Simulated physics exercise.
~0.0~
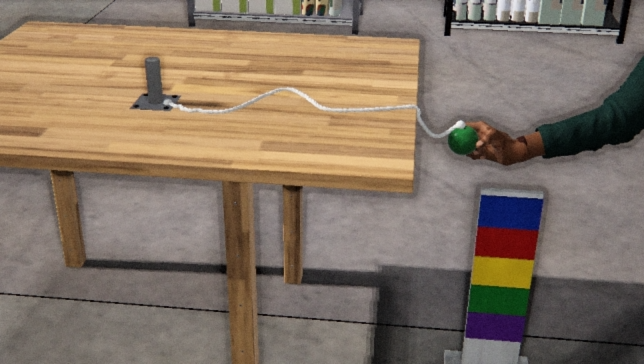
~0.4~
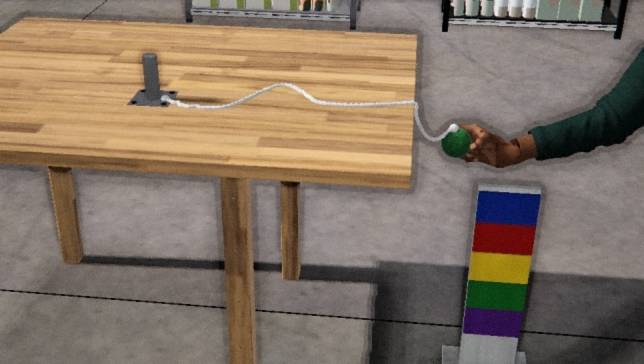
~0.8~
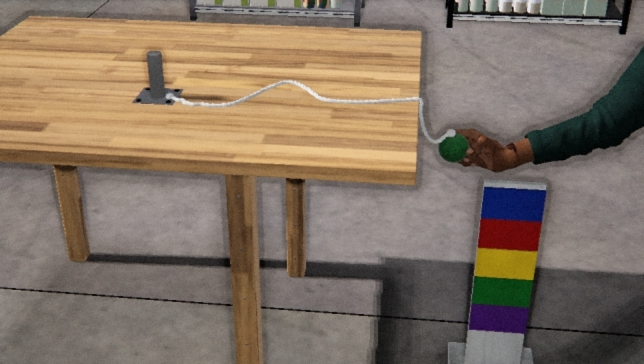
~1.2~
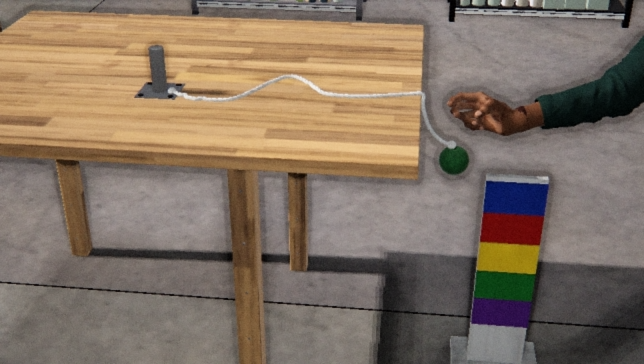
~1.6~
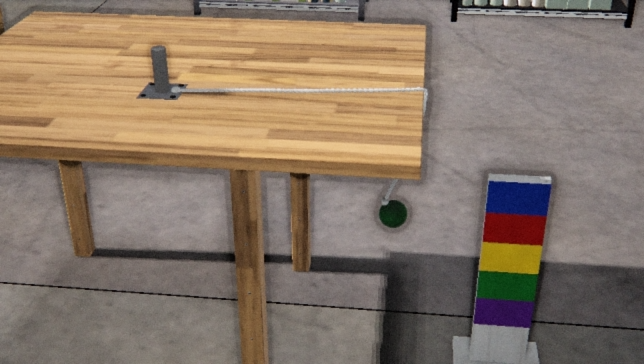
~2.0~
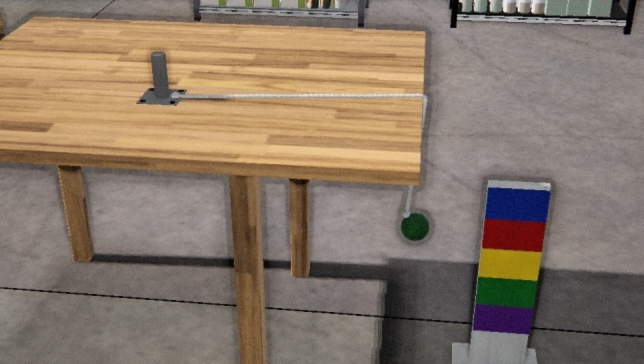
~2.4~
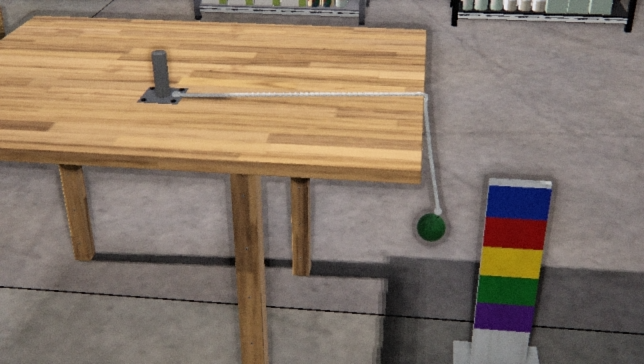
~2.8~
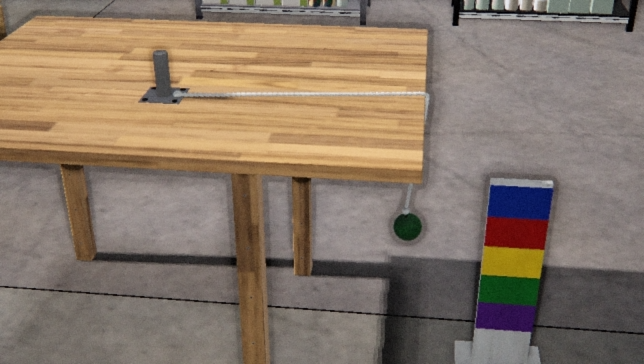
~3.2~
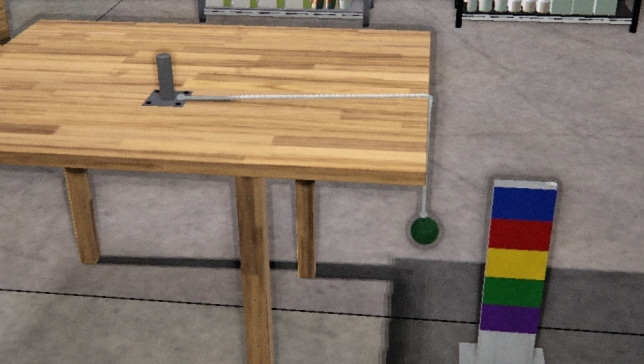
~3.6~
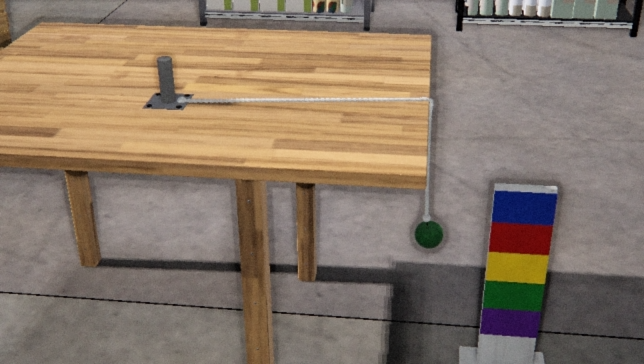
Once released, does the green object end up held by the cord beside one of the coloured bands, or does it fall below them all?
The cord holds it. It ends up hanging below the table edge with its middle level with the red band.
